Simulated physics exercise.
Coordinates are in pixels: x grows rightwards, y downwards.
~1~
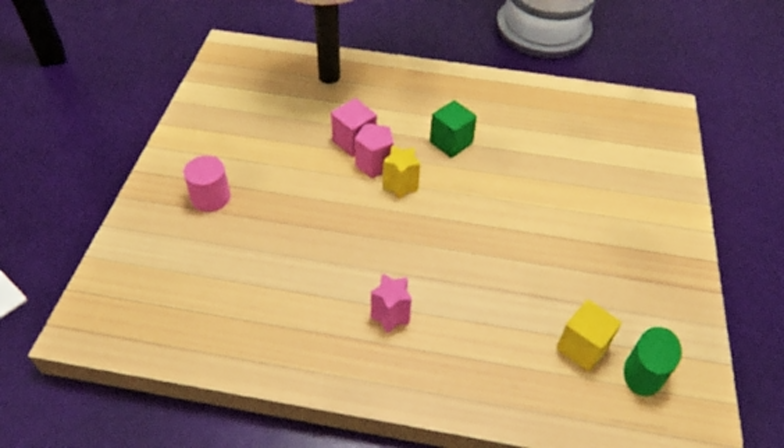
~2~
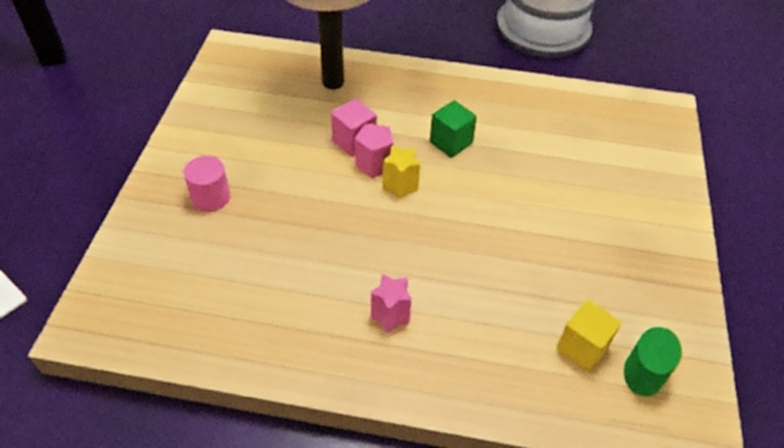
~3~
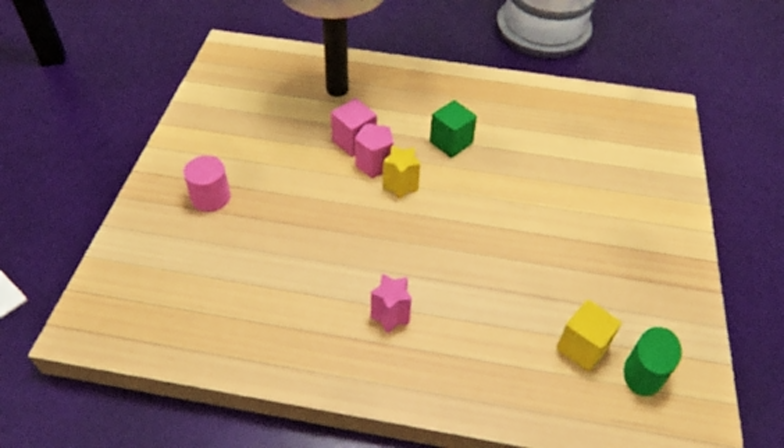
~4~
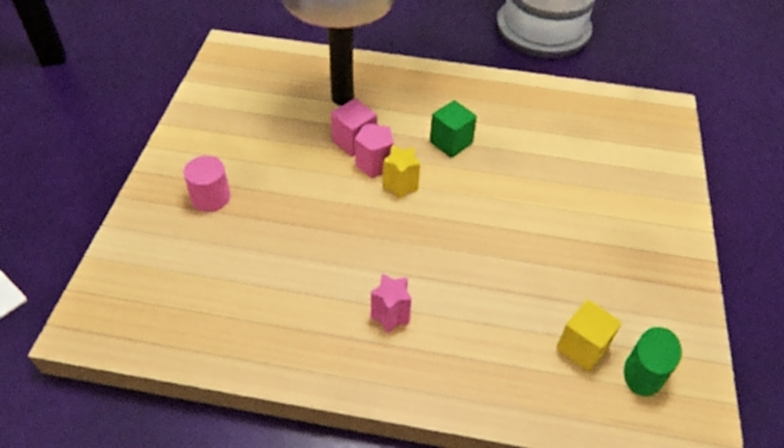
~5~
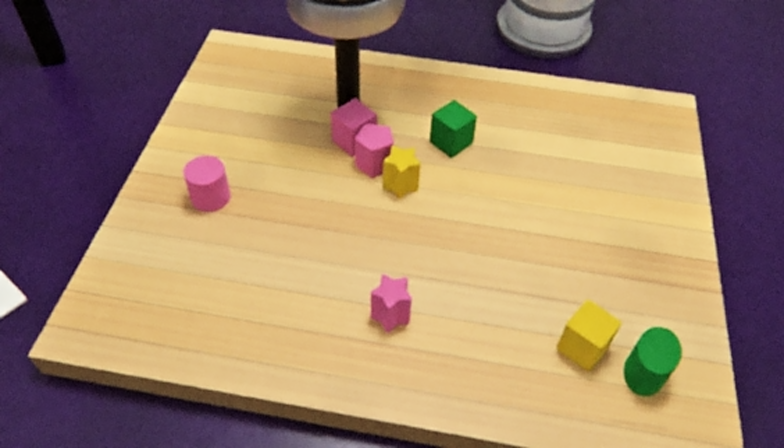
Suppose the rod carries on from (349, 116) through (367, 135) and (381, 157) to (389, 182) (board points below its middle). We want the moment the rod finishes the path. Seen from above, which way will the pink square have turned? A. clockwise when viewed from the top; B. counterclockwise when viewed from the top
A
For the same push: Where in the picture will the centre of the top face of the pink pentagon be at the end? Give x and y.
The answer is (370, 172).
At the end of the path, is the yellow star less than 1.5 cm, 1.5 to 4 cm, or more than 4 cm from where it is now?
Distance: Between 1.5 and 4 cm.
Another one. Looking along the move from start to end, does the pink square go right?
That would be a yes.
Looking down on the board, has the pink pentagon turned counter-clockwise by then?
Yes
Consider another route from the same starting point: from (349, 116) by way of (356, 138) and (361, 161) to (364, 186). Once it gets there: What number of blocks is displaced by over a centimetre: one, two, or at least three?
Number moved: 3+.
On the path given first. One third of the way, rod at (368, 127); pink square at (354, 126), turned 50° clockwise; pink pentagon at (376, 151), turned 45° anticlockwise; yellow star at (406, 161).
Two thirds of the way, rod at (381, 150); pink square at (351, 135), turned 95° clockwise; pink pentagon at (375, 154), turned 50° anticlockwise; yellow star at (407, 161).
At the end, rod at (390, 175); pink square at (350, 135), turned 100° clockwise; pink pentagon at (370, 172), turned 25° anticlockwise; yellow star at (415, 169), turned 35° anticlockwise; green square not moved.
